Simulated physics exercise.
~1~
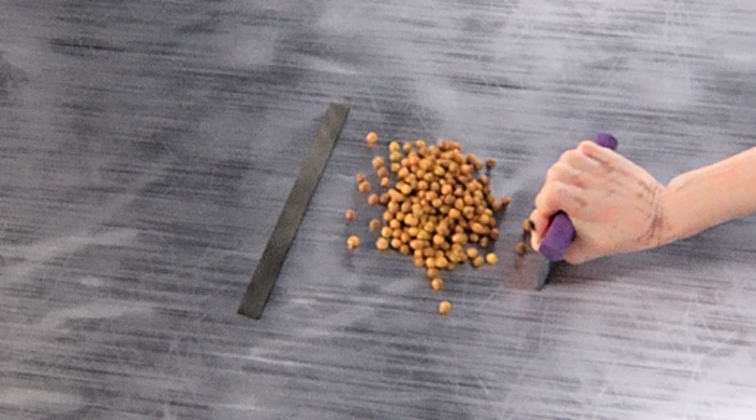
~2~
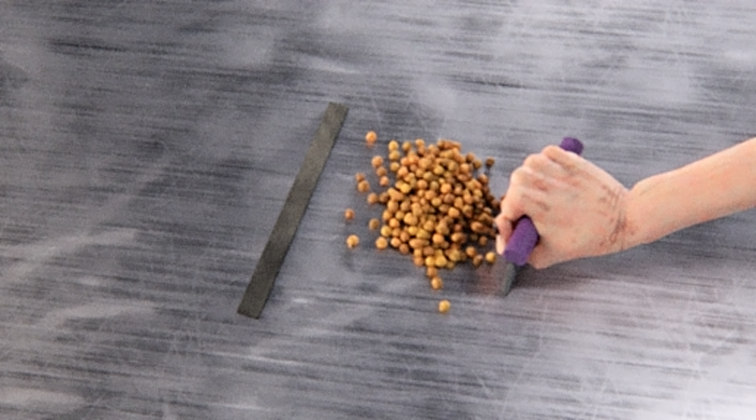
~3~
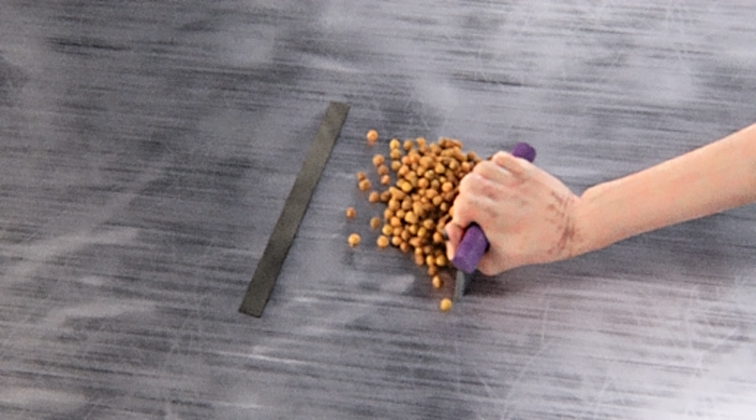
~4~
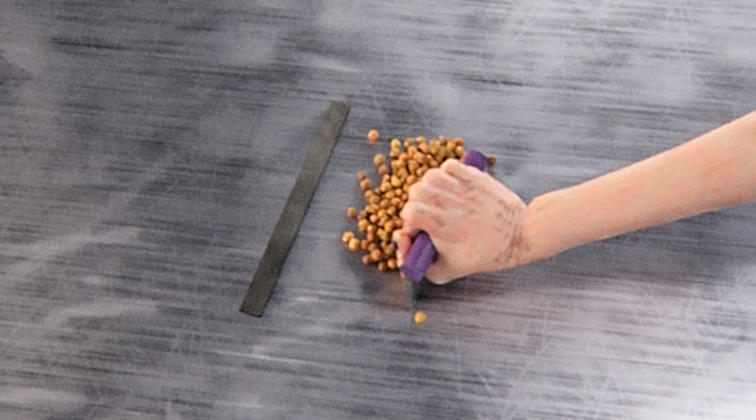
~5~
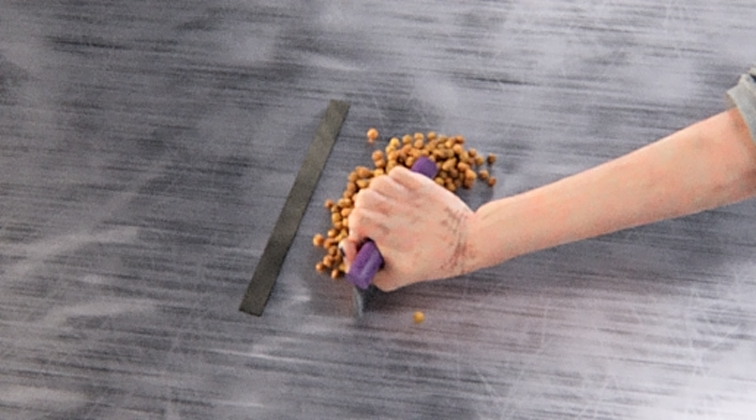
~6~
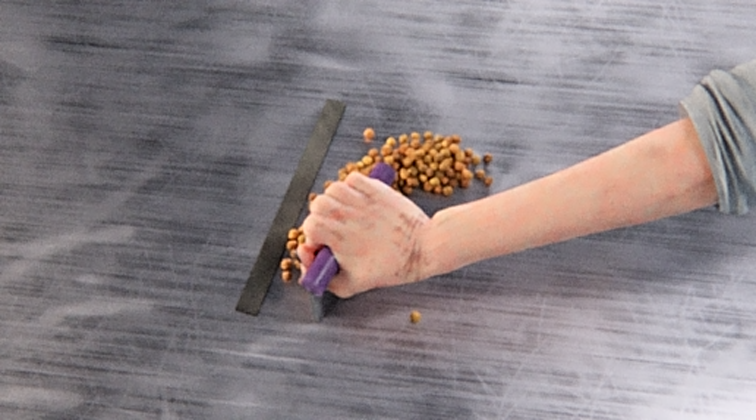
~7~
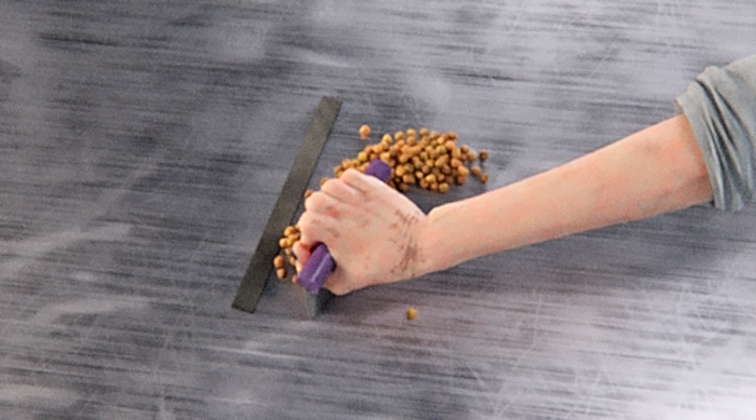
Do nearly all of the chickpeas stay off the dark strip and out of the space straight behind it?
Yes, the scraper stops short of the strip, and the chickpeas stay almost entirely on the near side, with few if any on the strip or straight behind it.
